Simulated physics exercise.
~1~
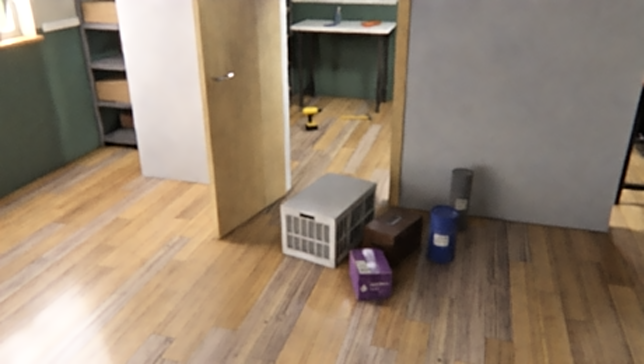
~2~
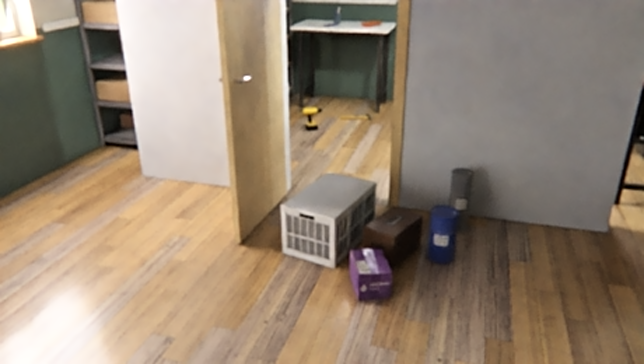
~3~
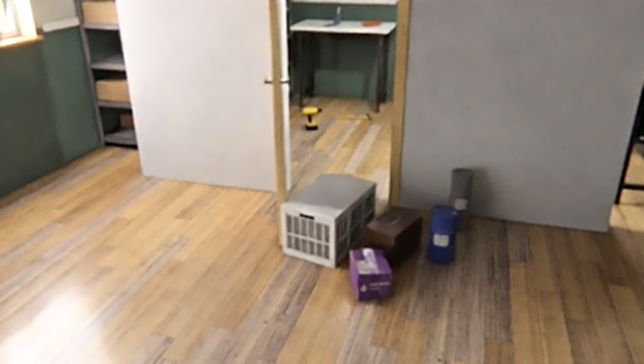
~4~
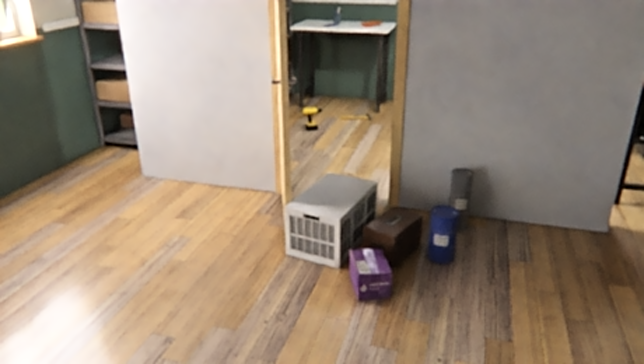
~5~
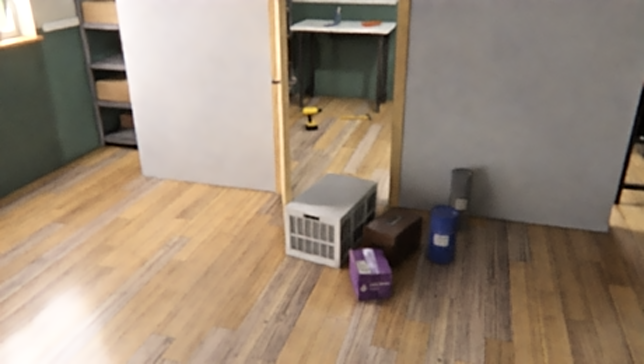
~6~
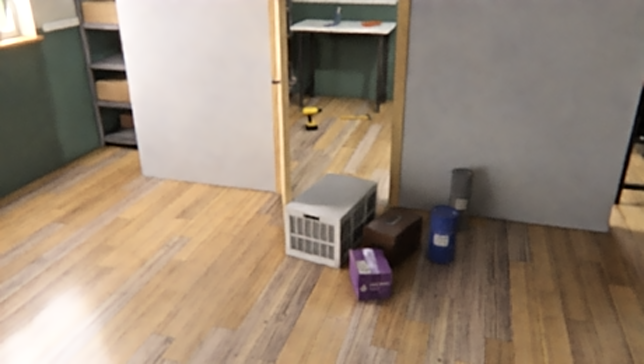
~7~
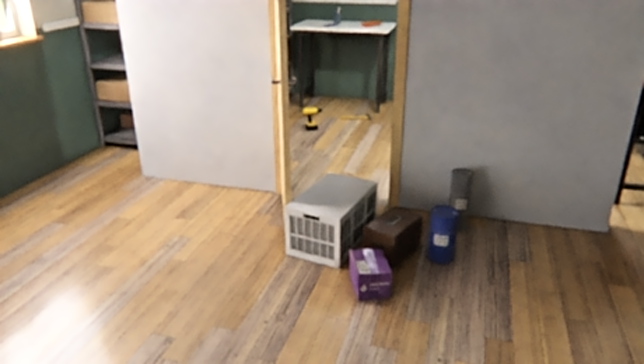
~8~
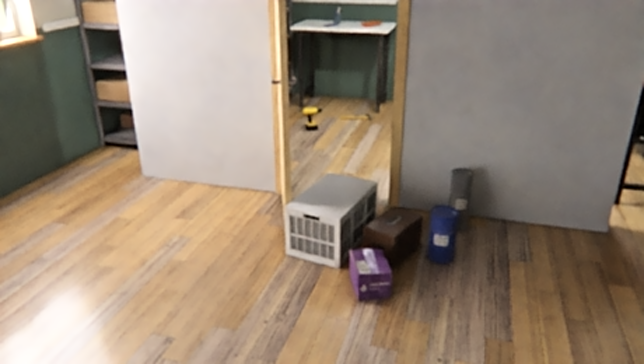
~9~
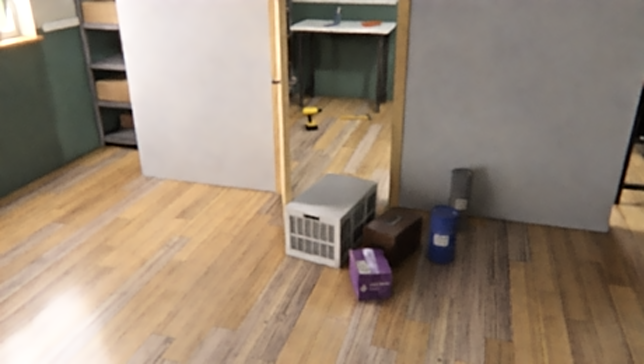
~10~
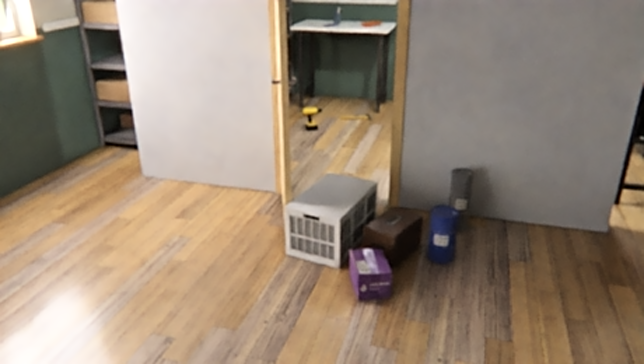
The wooden door swung to the right toward its frame, narrowing until only its edge showed, then stopped against the white crate on the floor and stayed partly open, while the crate, brown box, purple box and two canisters sat in the doorway area.
